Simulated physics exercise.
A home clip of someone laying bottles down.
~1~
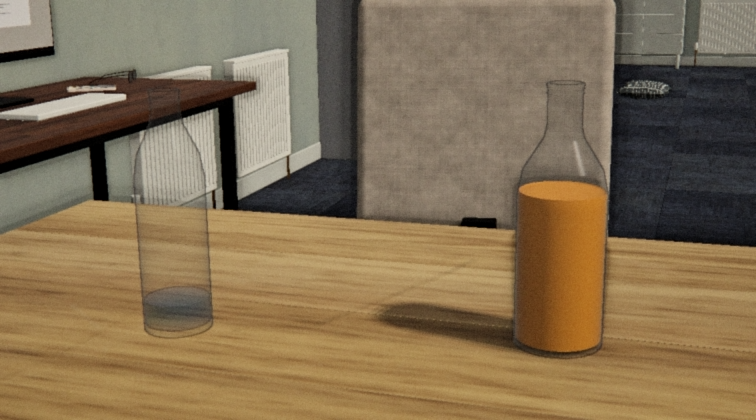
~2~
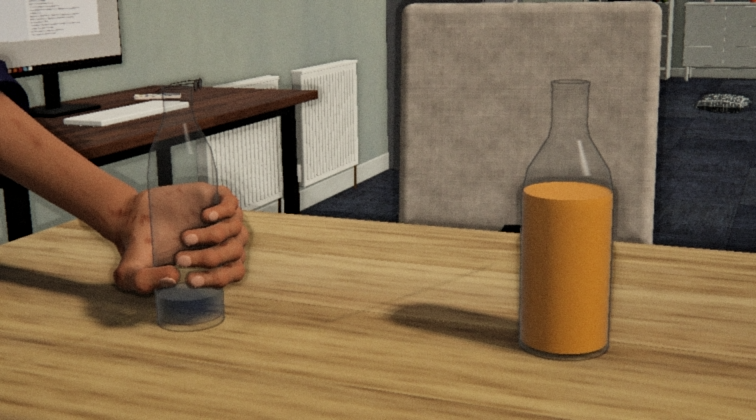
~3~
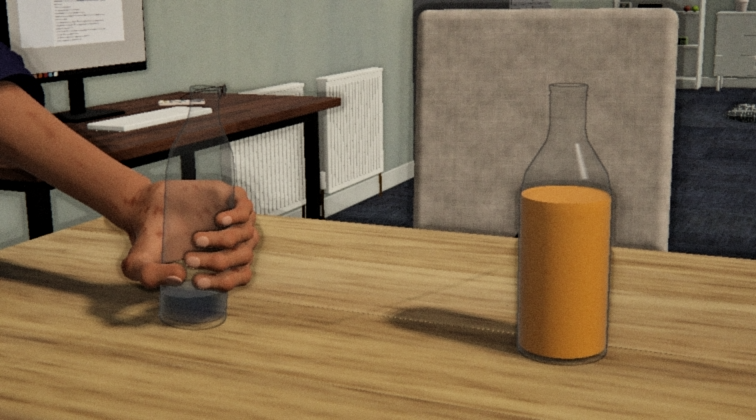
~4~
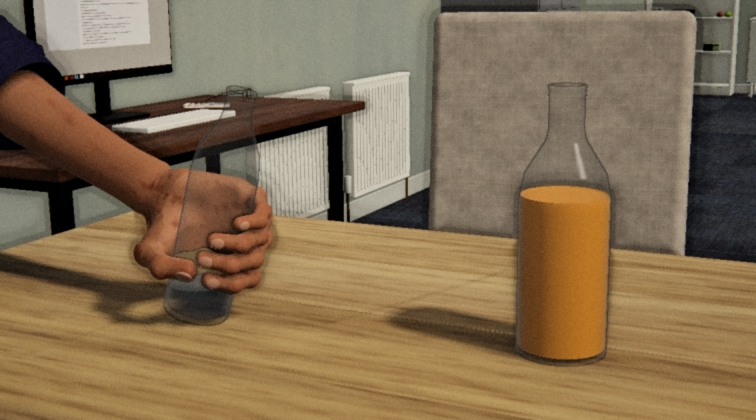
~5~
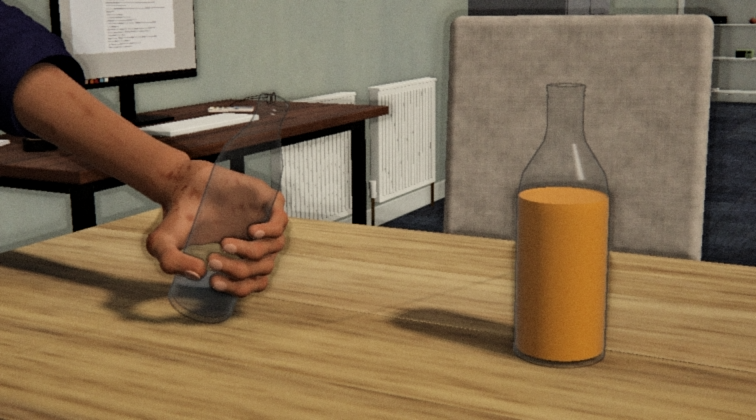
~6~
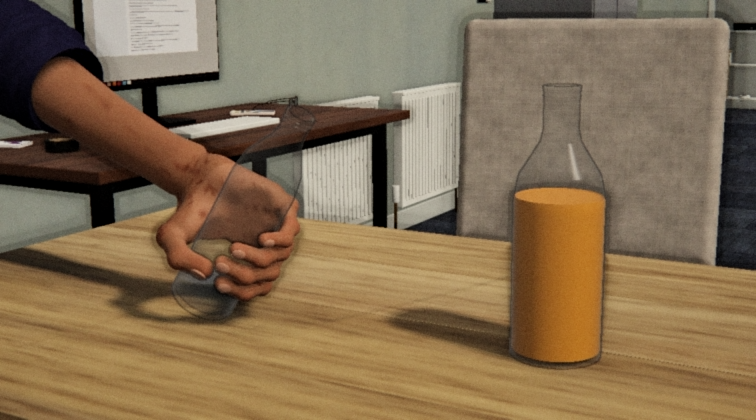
A hand grips the nearly empty left bottle and tilts it rightward beside an orange-filled bottle.
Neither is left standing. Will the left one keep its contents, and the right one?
The left bottle holds it all; the right bottle lets some out.
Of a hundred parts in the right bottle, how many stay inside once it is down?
Near 40 in a hundred.
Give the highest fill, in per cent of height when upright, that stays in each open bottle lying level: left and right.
About 24 and 22 per cent.
Next, the left bottle is nearly down; left bottle, dry at the neck.
After that, the left bottle lies flat; left bottle, dry at the neck.
Finally, both lie flat; left bottle, dry at the neck; right bottle, some has come out.
